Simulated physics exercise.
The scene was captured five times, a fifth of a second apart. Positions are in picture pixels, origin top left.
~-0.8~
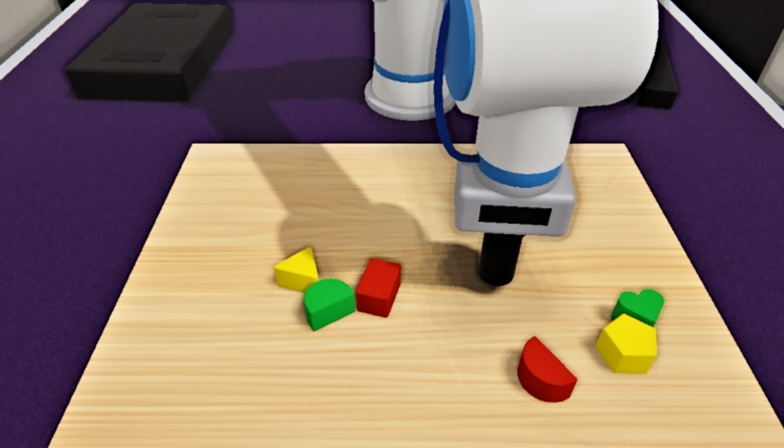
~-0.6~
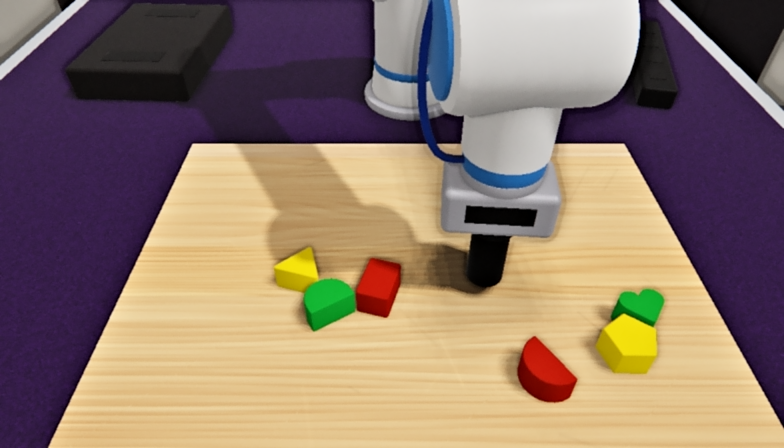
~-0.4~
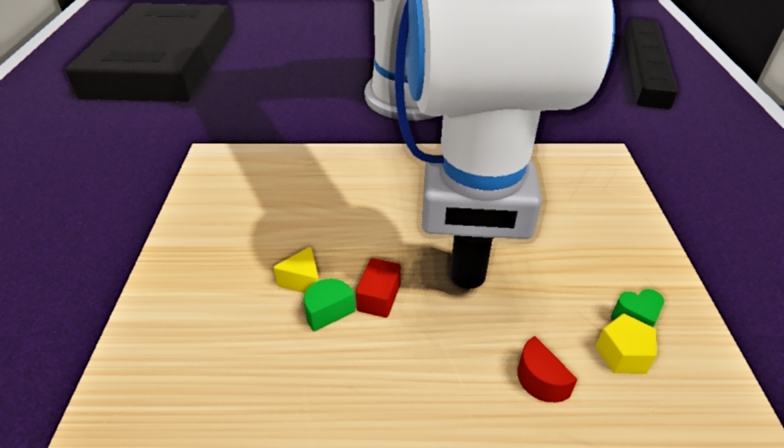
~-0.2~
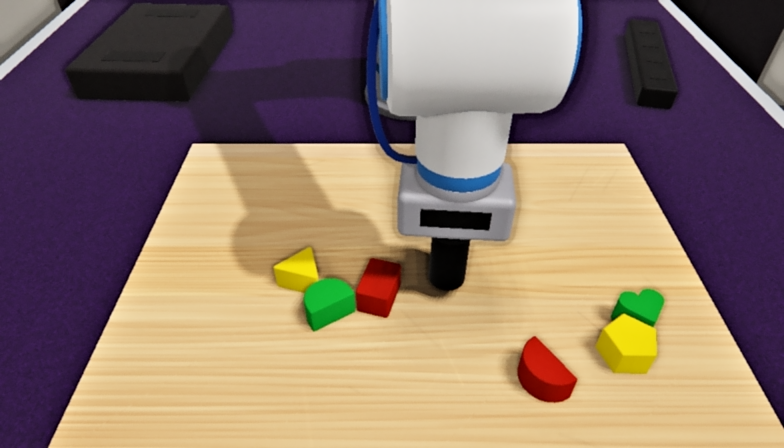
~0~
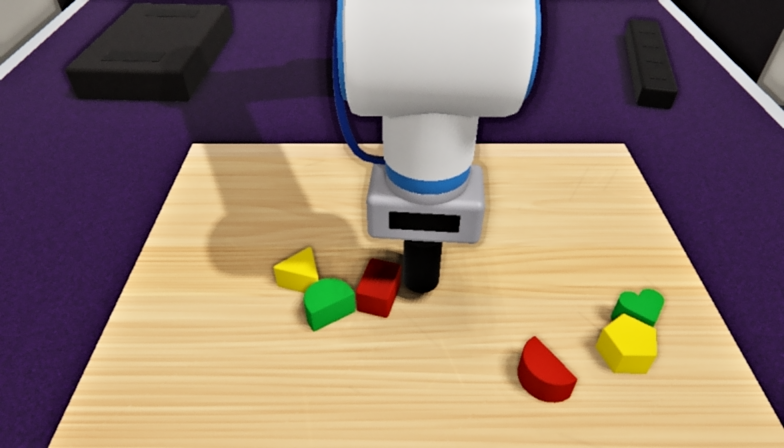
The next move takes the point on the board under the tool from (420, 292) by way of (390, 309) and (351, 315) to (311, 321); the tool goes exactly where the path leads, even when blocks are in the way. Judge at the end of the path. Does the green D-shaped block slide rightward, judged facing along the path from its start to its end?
Yes
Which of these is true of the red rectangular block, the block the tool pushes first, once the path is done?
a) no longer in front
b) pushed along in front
Answer: B.
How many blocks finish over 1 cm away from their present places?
I predict three or more.
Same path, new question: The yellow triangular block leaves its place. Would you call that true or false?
This is true.
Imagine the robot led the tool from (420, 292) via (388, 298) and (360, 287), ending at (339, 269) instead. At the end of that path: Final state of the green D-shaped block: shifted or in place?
Gets moved.
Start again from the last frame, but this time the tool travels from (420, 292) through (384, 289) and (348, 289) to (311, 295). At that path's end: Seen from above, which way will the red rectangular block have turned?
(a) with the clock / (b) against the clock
That would be b.
The first path, step by step. One third of the way, tool (389, 297); green D-shaped block (308, 295), turned 30° clockwise; red rectangular block (353, 286), turned 15° anticlockwise.
Two thirds of the way, tool (350, 303); yellow triangular block (291, 261), turned 35° clockwise; green D-shaped block (272, 297), turned 60° clockwise; red rectangular block (312, 295), turned 25° anticlockwise.
At the end, tool (309, 309); yellow triangular block (284, 260), turned 75° clockwise; green D-shaped block (234, 294), turned 70° clockwise; red rectangular block (272, 298).
